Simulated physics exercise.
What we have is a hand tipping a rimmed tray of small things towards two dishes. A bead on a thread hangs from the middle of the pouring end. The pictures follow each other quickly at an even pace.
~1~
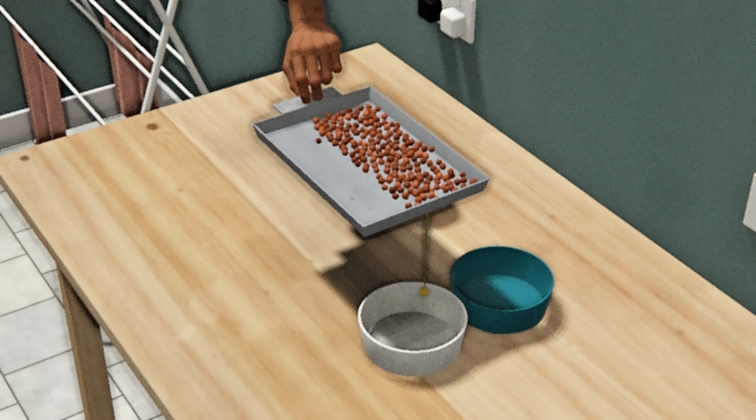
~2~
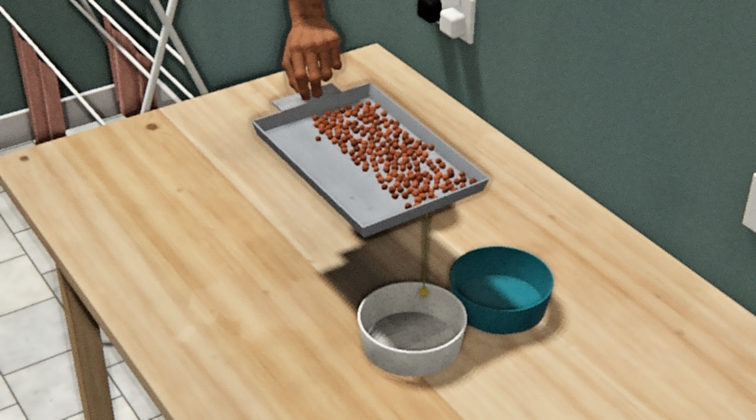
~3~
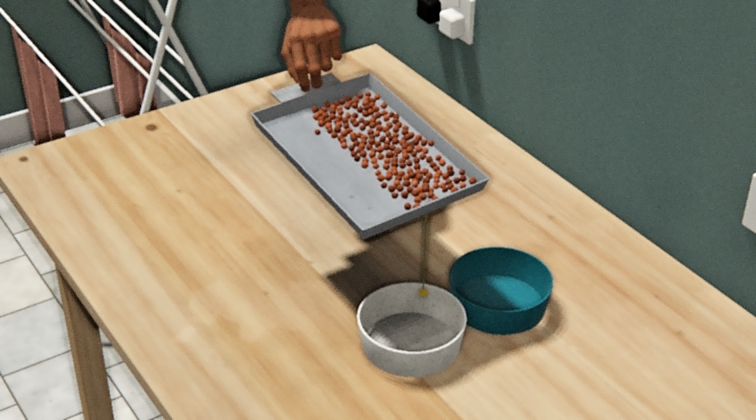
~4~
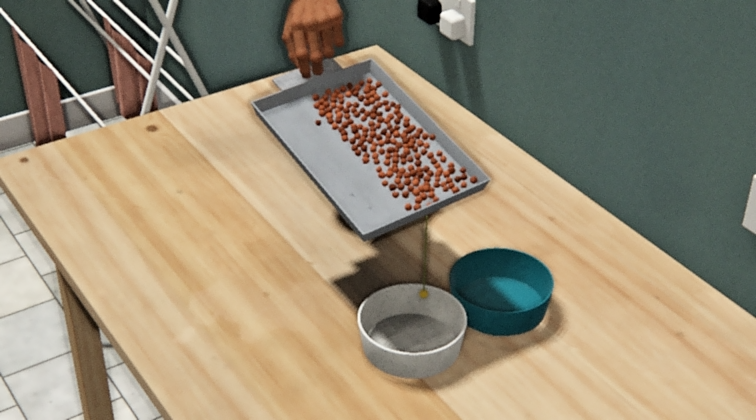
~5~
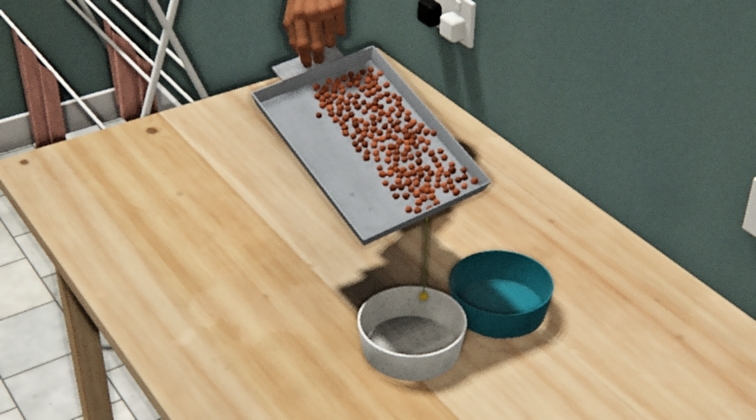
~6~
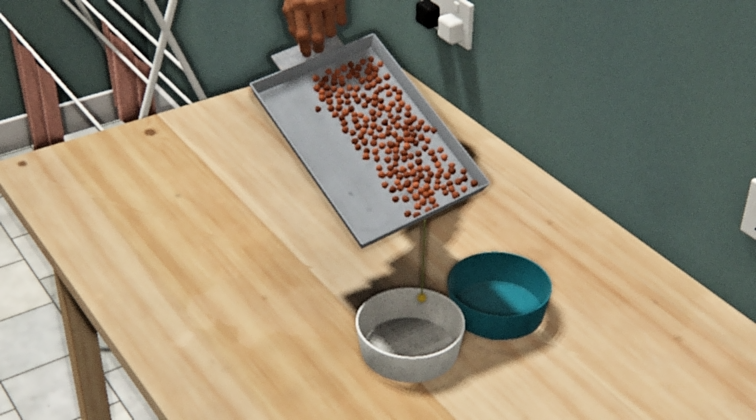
On a wooden table, a hand slowly raised the back of a grey tray of small reddish-brown pellets, tilting it towards a white dish and a teal one, while the pellets barely shifted.
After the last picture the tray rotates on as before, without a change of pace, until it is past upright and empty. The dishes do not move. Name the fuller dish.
Fuller: The left dish.
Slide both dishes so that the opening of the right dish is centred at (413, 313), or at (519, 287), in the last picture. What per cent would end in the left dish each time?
Roughly 30 per cent, and 40 per cent.
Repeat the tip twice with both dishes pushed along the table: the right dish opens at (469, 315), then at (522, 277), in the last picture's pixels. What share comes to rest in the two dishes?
The first gives 100 %, the second 30 %.
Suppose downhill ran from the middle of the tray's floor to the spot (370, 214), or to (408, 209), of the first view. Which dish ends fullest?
In turn: The left dish; the left one.
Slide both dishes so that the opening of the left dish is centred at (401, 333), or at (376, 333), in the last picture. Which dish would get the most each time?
In turn: The left dish; the left one.
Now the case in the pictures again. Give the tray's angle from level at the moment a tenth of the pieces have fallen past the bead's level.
At about 75°.
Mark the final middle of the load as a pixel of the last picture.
At about (400, 365).
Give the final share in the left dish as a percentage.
Near 60 %.
Soon, tray tipped steeply; nearly all on the tray; a small part in the air.
A while on, tray tipped past a quarter turn; about half on the tray; about a quarter in the left dish; about a quarter outside both; about a quarter in the air.
Towards the end, tray tipped past a quarter turn; about two thirds in the left dish; about a third outside both.
Finally, tray tipped past a quarter turn; about two thirds in the left dish; none in the right dish; about a third outside both.
